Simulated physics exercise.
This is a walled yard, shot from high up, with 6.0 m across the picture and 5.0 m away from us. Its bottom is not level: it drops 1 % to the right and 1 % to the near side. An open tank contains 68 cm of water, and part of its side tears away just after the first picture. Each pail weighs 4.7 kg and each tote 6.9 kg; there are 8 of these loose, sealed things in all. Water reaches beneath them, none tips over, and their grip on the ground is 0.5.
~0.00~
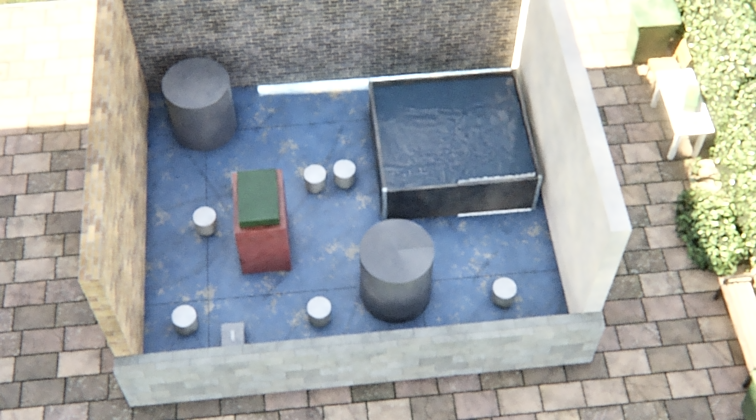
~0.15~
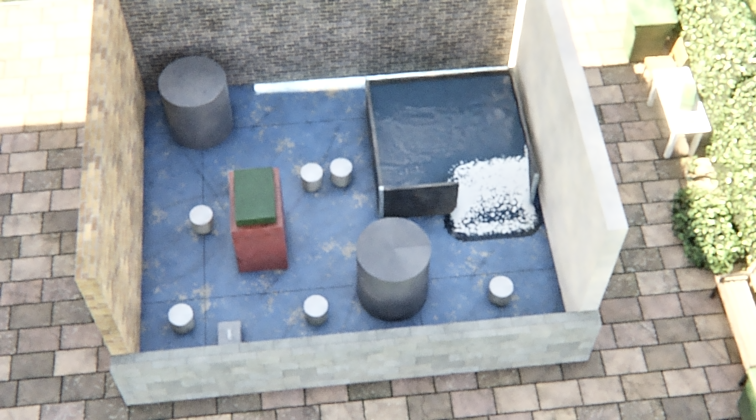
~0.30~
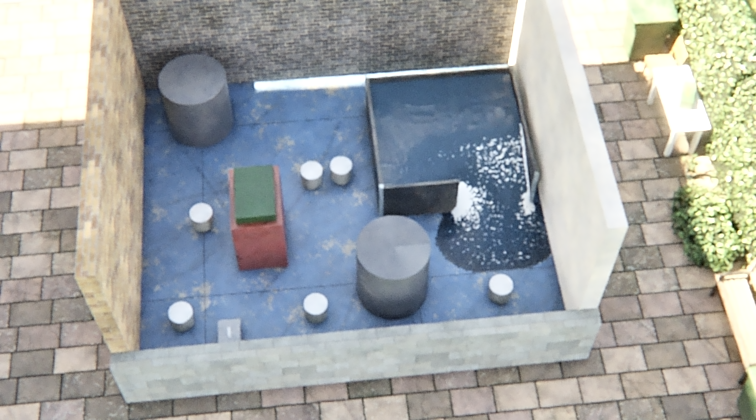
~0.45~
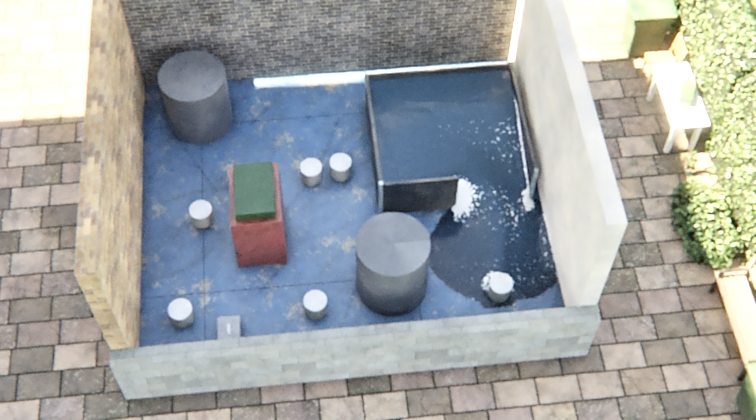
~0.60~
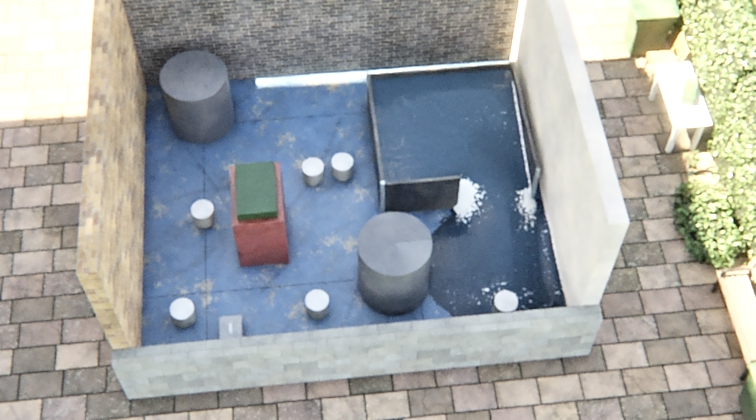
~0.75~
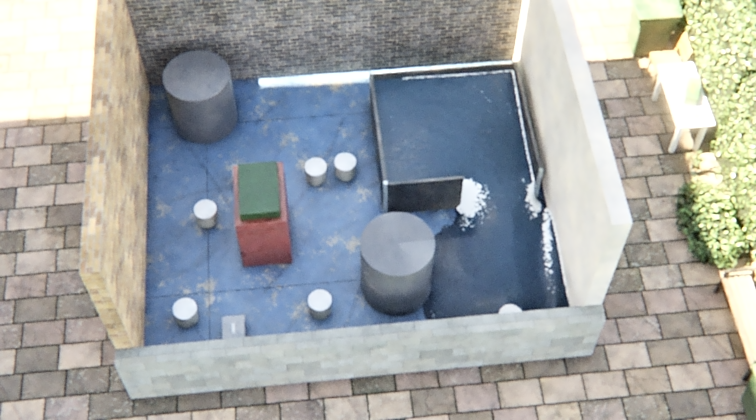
Dark water pouring from a broken corner of an open tank, spreading across a walled yard's blue floor around small pale cylinders.
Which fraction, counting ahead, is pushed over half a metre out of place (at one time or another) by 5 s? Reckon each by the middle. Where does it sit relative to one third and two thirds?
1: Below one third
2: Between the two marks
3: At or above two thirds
(2) Between the two marks.
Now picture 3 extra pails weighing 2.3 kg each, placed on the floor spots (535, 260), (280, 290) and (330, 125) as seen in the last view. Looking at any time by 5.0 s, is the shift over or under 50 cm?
Respectively: Tops it; tops it; doesn't reach it.
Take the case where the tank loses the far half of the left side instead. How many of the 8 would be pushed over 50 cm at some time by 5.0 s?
Count: 6.
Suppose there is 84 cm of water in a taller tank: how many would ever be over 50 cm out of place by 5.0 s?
Then it comes to 4.
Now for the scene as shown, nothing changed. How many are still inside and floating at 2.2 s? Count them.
1.
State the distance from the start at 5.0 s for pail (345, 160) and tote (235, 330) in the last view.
Taking them in turn, I get 0 cm for the first and 60 cm for the second.
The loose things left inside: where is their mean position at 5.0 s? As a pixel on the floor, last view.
It works out to somewhere near (249, 195) on the floor.
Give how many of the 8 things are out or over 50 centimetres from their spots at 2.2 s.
I get 1.
After 1.1 s 1 of 8 are over 50 cm from their spots; 1 afloat.
After 2.2 s 1 of 8 are over 50 cm from their spots; 1 afloat.
After 3.5 s 4 of 8 are over 50 cm from their spots; 4 afloat.
After 5.0 s 4 of 8 are over 50 cm from their spots, and 4 have been at some point; 3 afloat.
